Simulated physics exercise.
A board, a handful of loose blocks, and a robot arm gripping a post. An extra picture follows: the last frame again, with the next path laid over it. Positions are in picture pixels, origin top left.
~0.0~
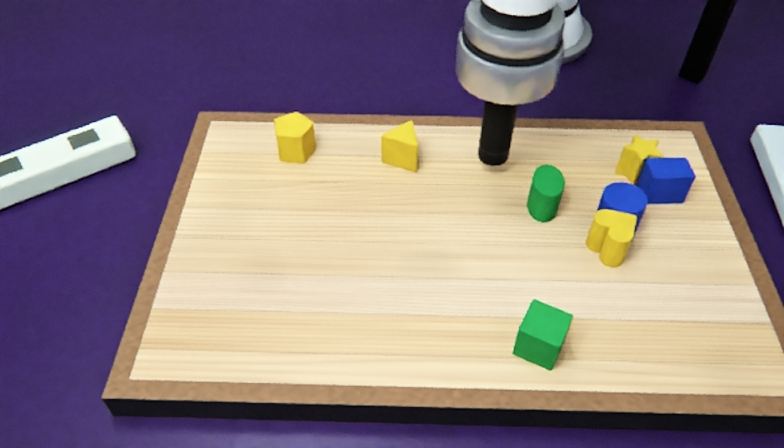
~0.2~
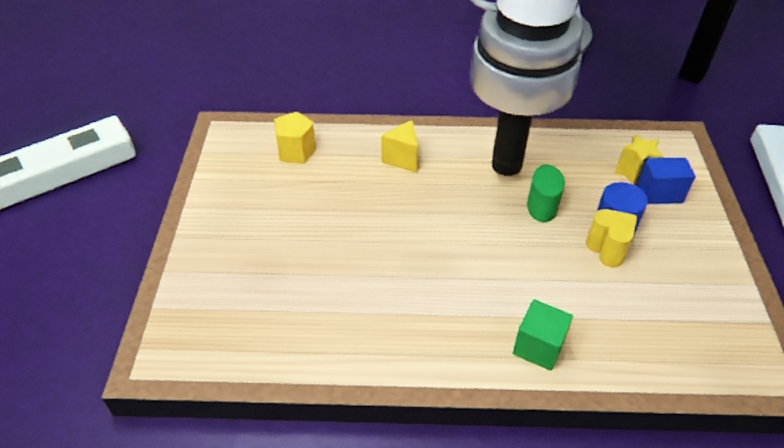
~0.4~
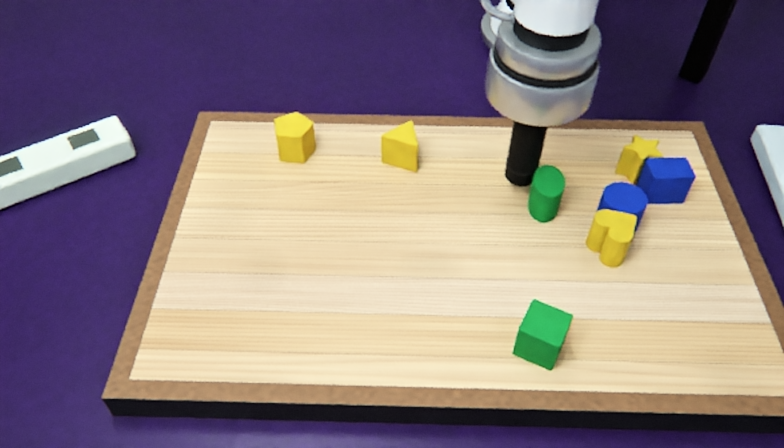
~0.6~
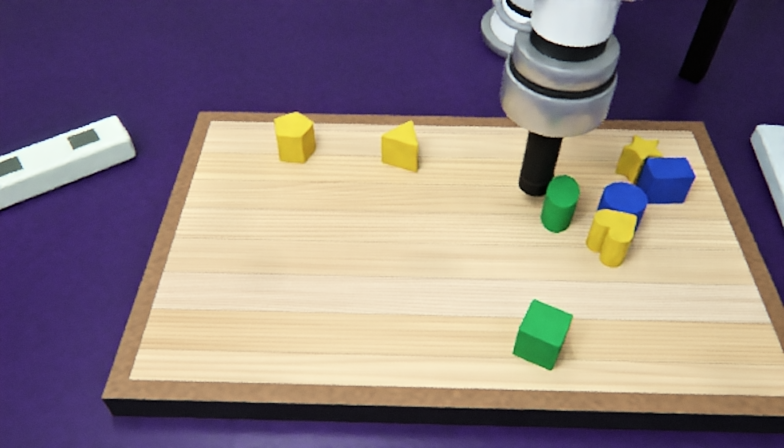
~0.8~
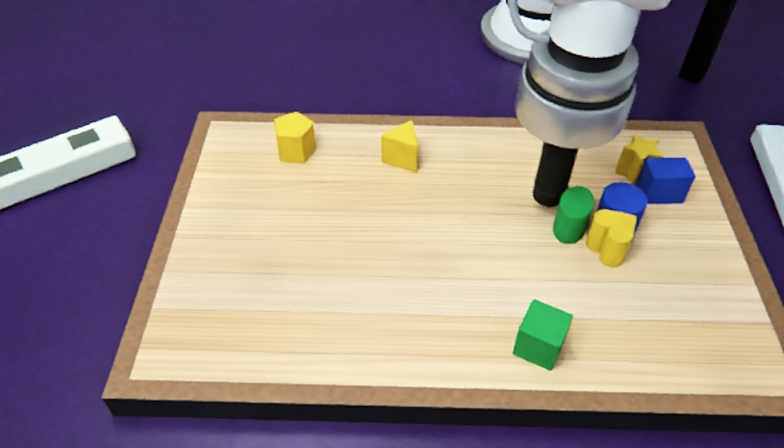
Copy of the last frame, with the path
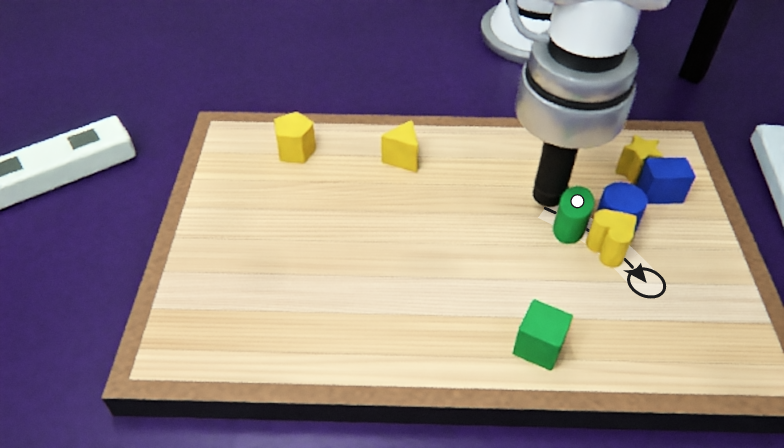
The footage shows a robot arm holding a black post above a wooden board of yellow, green and blue blocks. The post moves down and to the right, then pushes the green elliptical block a short way toward the blue and yellow blocks.
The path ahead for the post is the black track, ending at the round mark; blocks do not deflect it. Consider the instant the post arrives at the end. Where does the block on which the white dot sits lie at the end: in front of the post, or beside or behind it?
Slipped loose.
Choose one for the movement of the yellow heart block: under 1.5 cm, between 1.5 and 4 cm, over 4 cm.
Shift: Over 4 cm.
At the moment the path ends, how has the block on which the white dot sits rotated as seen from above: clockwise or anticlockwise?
Watching from overhead, you'd notice the block on which the white dot sits rotating clockwise.
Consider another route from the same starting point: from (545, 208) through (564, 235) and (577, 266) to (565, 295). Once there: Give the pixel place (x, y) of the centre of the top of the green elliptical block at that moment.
The middle of its top is at (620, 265).
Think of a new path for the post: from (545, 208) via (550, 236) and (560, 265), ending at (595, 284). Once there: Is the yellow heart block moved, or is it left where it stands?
That block moves.
The line goes from (545, 208) over (582, 227) and (617, 252) to (647, 283); the dot is on the green elliptical block.
The first path, step by step. One third of the way, post at (588, 216); green elliptical block at (600, 226), turned 70° clockwise; yellow heart block at (637, 245), turned 60° anticlockwise; blue circular block at (630, 197).
Two thirds of the way, post at (622, 241); green elliptical block at (604, 243), turned 100° clockwise; yellow heart block at (648, 258), turned 80° anticlockwise; blue circular block at (644, 201).
At the end, post at (652, 271); green elliptical block at (604, 243), turned 105° clockwise; yellow heart block at (671, 292), turned 60° anticlockwise; blue circular block at (644, 201).
